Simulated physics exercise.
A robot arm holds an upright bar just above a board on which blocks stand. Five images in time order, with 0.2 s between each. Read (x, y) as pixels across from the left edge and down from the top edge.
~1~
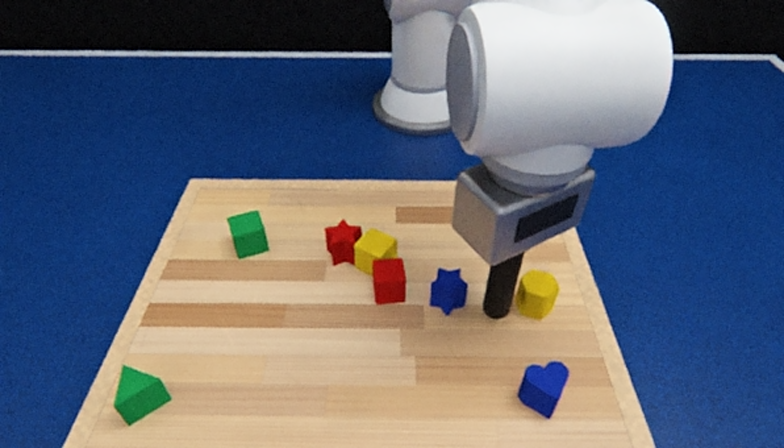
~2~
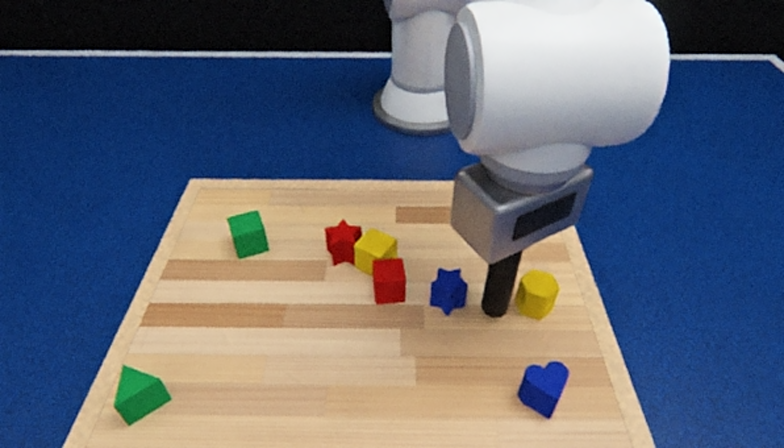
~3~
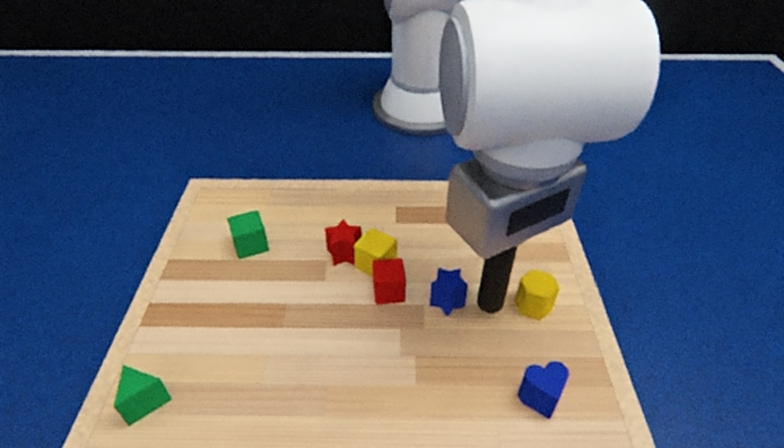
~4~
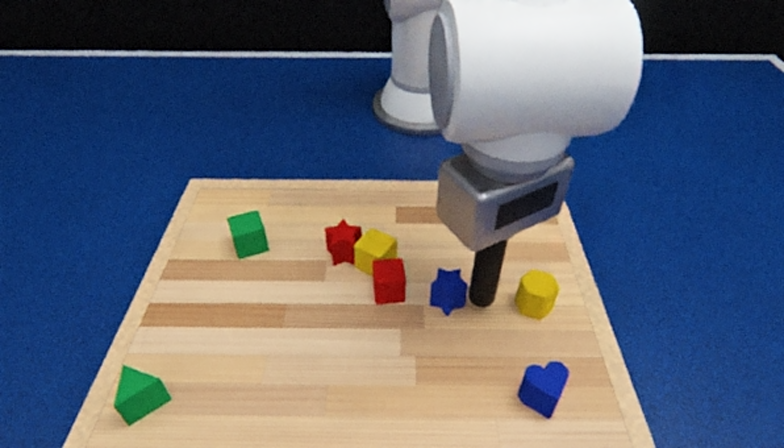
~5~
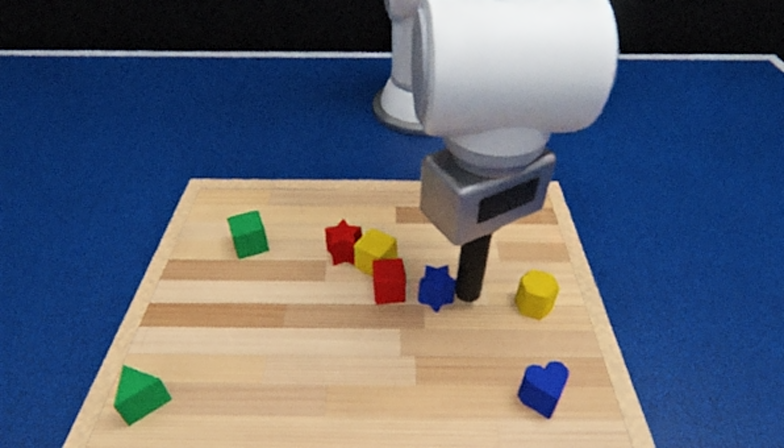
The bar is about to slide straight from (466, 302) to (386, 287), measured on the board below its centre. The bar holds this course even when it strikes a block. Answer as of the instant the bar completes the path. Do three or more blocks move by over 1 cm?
I expect not.
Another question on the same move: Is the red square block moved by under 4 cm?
I believe not.
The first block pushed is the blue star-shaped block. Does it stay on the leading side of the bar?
Pushed along.
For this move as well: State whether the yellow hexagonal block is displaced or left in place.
It will be resting on its spot.
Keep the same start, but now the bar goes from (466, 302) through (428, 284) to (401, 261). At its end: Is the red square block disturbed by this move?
The block you're asking about gets moved.
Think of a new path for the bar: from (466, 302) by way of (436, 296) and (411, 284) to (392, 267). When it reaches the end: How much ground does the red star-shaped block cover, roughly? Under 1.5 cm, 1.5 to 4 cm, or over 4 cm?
Up to 1.5 cm.
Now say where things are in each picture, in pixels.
The first picture shows lower end of the bar at (495, 310), tops of blocks, yellow square block at (376, 241), red square block at (389, 269), blue star-shaped block at (450, 279), yellow hexagonal block at (540, 282).
The second picture shows bar at (494, 308), blocks as before.
The third picture shows bar at (490, 304), blocks as before.
The fourth picture shows bar at (481, 298), blocks as before.
The fifth picture shows bar at (468, 293), yellow square block at (376, 241), red square block at (389, 269), blue star-shaped block at (438, 275), yellow hexagonal block at (540, 282).
On the path given first. Halfway along, bar at (426, 286); red square block at (363, 269), turned 15° clockwise; blue star-shaped block at (395, 270).
At the end, bar at (386, 278); yellow square block not moved; red square block at (331, 267), turned 25° clockwise; blue star-shaped block at (362, 270); yellow hexagonal block not moved.
